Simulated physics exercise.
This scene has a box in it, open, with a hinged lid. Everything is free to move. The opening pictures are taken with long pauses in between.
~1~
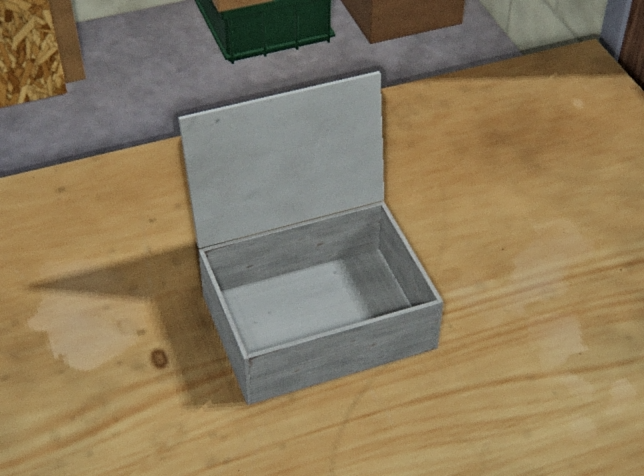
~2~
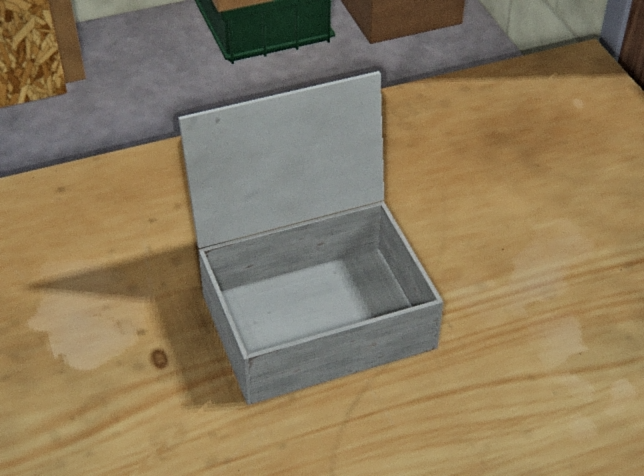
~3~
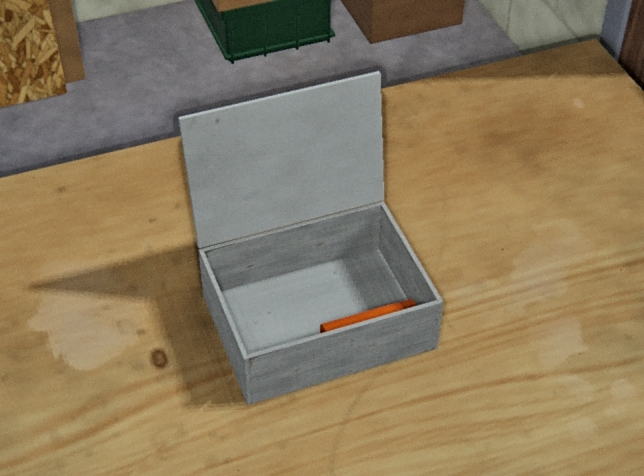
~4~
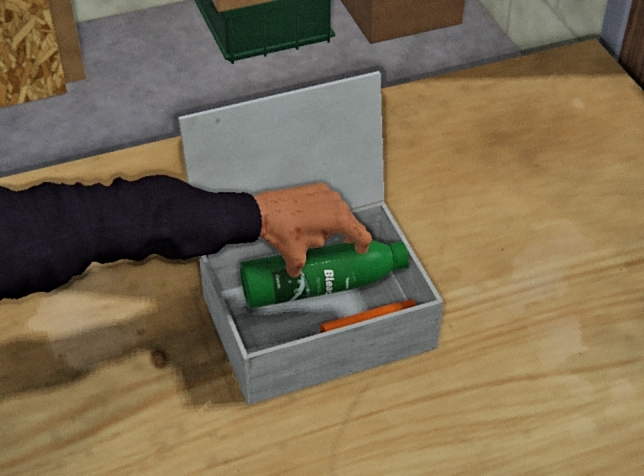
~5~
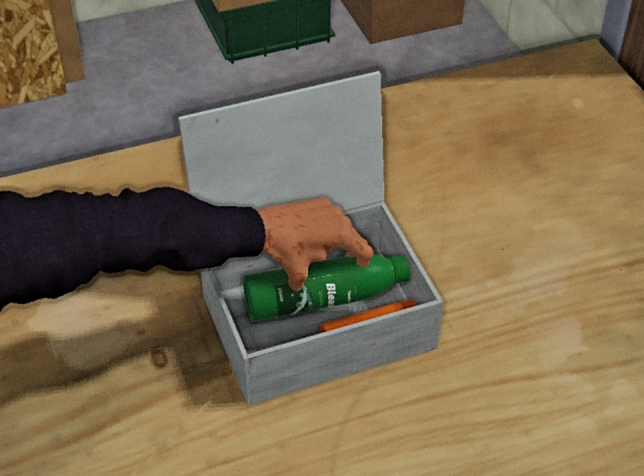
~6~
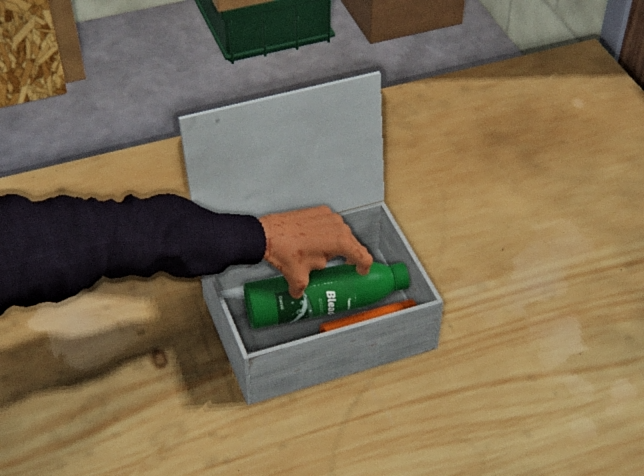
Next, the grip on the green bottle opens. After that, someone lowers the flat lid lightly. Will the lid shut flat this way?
The lid lands home.
Then, 0.90 s past the last view, lid starting down; green bottle displaced about its own width near (311, 281); orange shaker displaced a little.
Then, 1.60 s past the last view, lid 58° above the rim; green bottle displaced about its own width near (306, 272); orange shaker displaced a little.
Then, 1.90 s past the last view, lid 16° above the rim; green bottle displaced about its own width near (305, 271); orange shaker displaced a little.
Finally, lid shut; moved from the start, green bottle; orange shaker still in place. Final places as the last picture's camera would see them, green bottle near (306, 272).
